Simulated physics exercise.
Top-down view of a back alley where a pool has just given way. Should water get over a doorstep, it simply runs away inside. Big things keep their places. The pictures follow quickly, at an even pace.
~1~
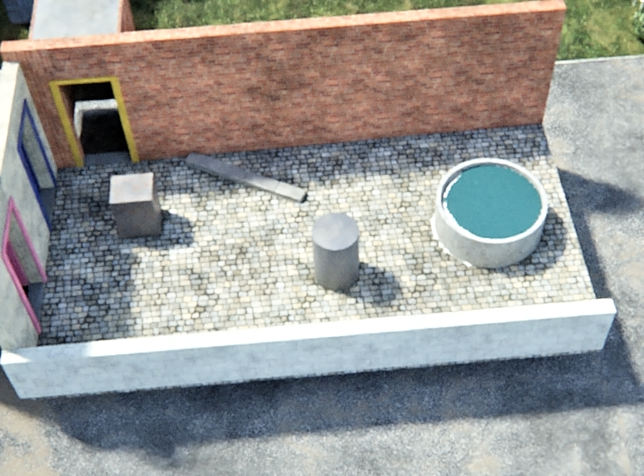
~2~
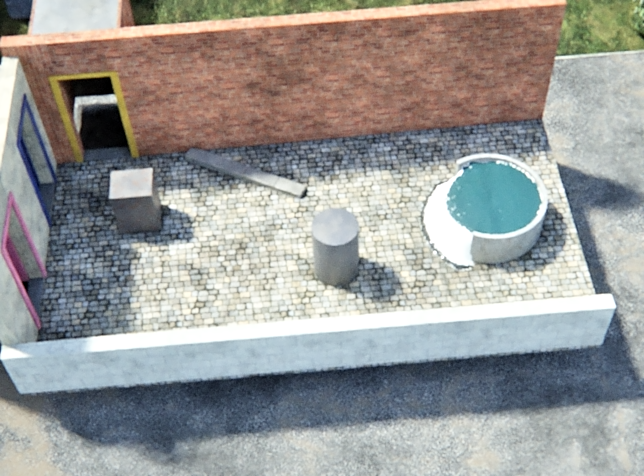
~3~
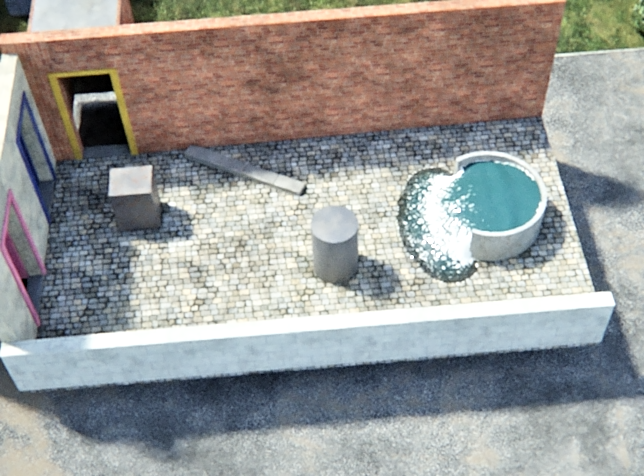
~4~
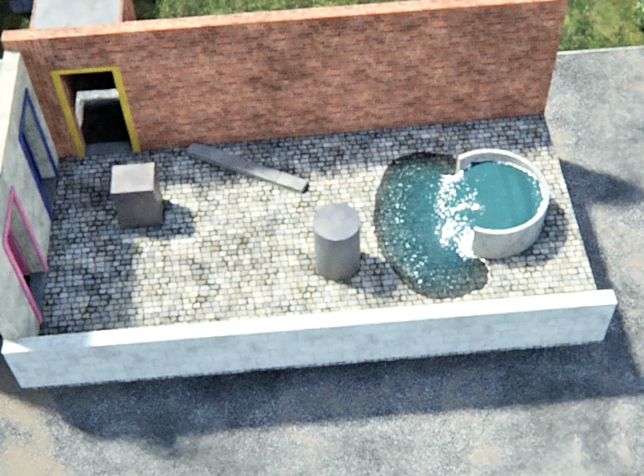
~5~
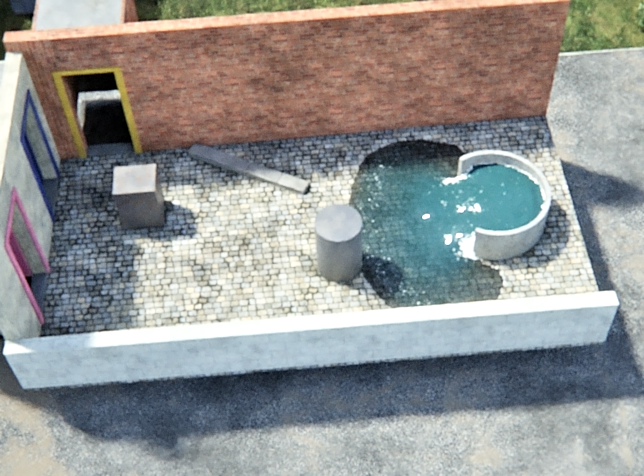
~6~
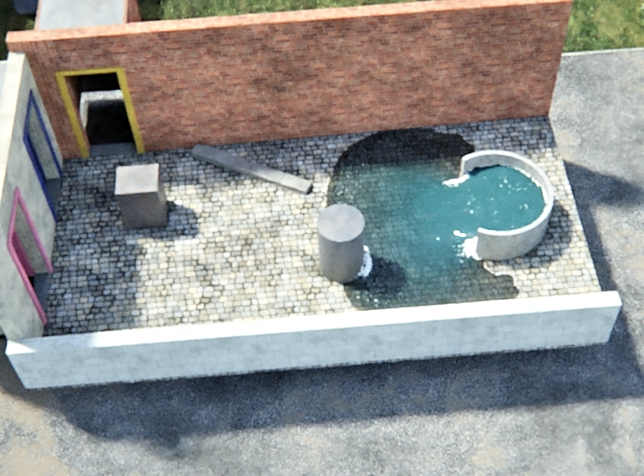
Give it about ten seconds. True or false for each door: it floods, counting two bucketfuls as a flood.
Yellow door - true; pink door - true; blue door - true.
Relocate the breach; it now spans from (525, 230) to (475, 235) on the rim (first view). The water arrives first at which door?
That's the door marked pink.
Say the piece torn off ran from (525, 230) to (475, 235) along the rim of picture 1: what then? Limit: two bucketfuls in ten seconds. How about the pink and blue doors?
Pink door takes more; blue door takes less.
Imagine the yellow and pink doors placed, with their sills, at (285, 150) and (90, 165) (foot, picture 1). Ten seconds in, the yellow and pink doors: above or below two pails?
Note: Yellow door lets too much through; pink door lets too much through.
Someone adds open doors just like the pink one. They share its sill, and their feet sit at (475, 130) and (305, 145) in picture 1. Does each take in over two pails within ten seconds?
Going through them as given, the first one remains within the limit and the second one tops the limit.
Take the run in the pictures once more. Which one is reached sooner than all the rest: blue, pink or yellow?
The one in yellow.
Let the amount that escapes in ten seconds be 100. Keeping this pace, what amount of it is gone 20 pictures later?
Near 0 in a hundred.
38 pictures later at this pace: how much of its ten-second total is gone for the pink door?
Roughly 55 %.
A moment on, water covers 35 % of the floor; the yellow door not reached, the pink door not reached, the blue door not reached.
Next, water covers 50 % of the floor; the yellow door not reached, the pink door not reached, the blue door not reached.
Then, water covers 75 % of the floor; the yellow door under two buckets in, the pink door under two buckets in, the blue door wet at the sill, nothing in.
Later, water covers 75 % of the floor; the yellow door under two buckets in, the pink door far over two buckets in, the blue door over two buckets in.
In the end, water covers 65 % of the floor; the yellow door over two buckets in, the pink door far over two buckets in, the blue door over two buckets in.
